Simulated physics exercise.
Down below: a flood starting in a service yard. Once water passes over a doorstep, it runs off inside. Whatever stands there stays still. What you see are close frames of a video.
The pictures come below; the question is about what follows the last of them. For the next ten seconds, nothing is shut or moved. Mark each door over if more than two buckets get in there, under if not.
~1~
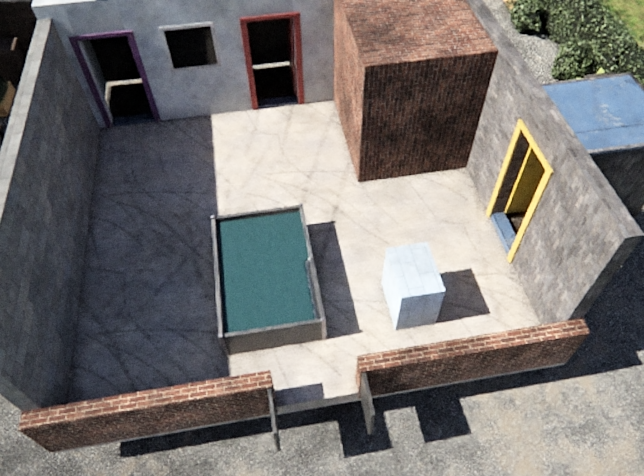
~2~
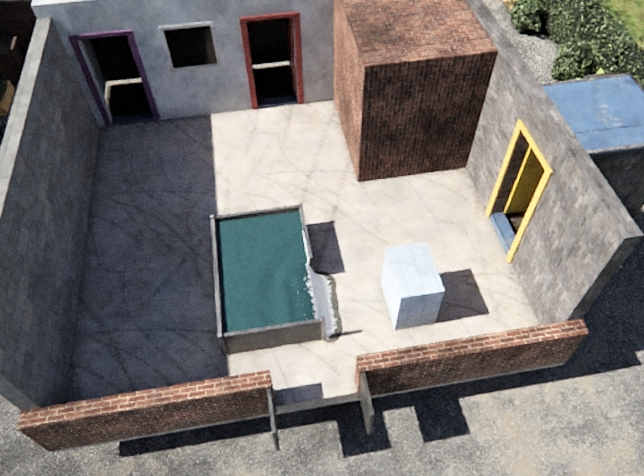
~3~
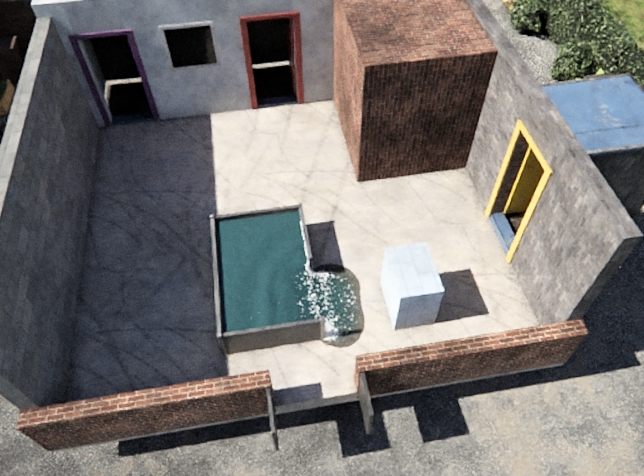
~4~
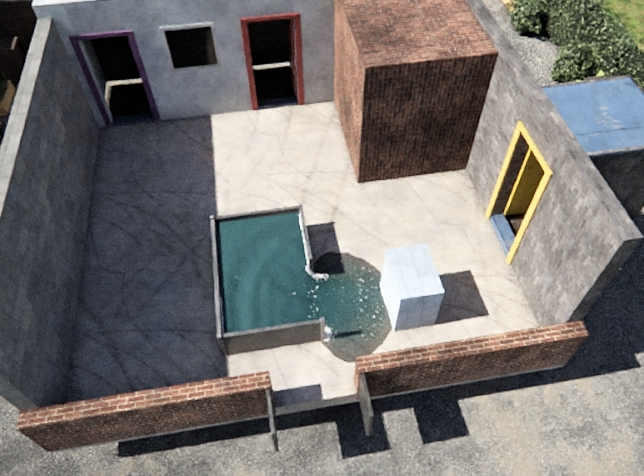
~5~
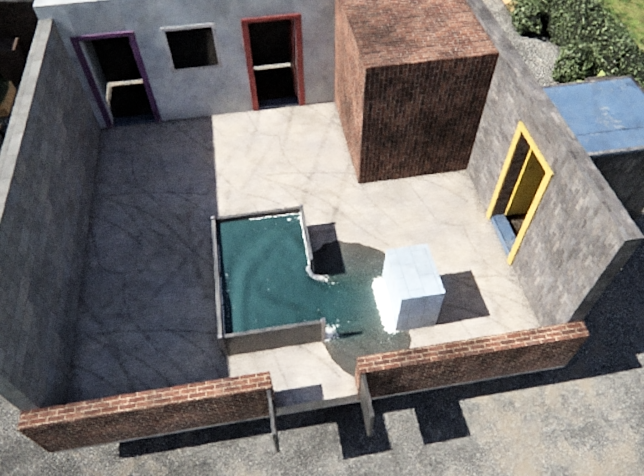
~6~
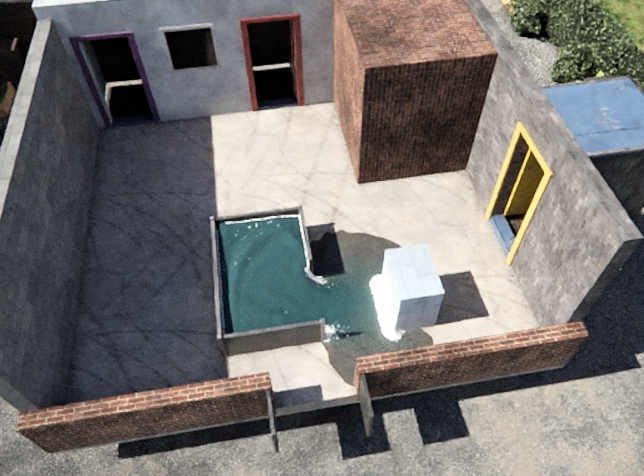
Purple door: Under, yellow door: Under, red door: Under.
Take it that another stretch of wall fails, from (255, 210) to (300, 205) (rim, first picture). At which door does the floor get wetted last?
The one in yellow, I reckon.
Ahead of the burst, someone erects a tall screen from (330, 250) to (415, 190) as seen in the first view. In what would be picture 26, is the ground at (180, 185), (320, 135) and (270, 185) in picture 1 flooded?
Lab note - point 1: Parched; point 2: Parched; point 3: Parched.
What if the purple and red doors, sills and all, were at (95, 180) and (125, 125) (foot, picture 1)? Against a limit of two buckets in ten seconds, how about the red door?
One by one: Red door lets less in.
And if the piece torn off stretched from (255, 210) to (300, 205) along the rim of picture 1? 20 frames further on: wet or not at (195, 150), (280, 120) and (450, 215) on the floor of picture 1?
The three spots, in order, are inundated, inundated and spared.
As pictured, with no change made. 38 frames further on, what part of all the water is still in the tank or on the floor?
Roughly 96 parts in every hundred.
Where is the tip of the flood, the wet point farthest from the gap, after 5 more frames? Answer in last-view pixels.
I would point to (495, 237).
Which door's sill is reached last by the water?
My answer is the door marked purple.
A moment on, water covers 15 % of the floor; the purple door not reached, the yellow door wet at the sill, nothing in, the red door not reached.
Next, water covers 30 % of the floor; the purple door not reached, the yellow door wet at the sill, nothing in, the red door not reached.
Then, water covers 40 % of the floor; the purple door not reached, the yellow door wet at the sill, nothing in, the red door not reached.
Later, water covers 55 % of the floor; the purple door not reached, the yellow door under two buckets in, the red door wet at the sill, nothing in.
In the end, water covers 90 % of the floor; the purple door wet at the sill, nothing in, the yellow door under two buckets in, the red door wet at the sill, nothing in.
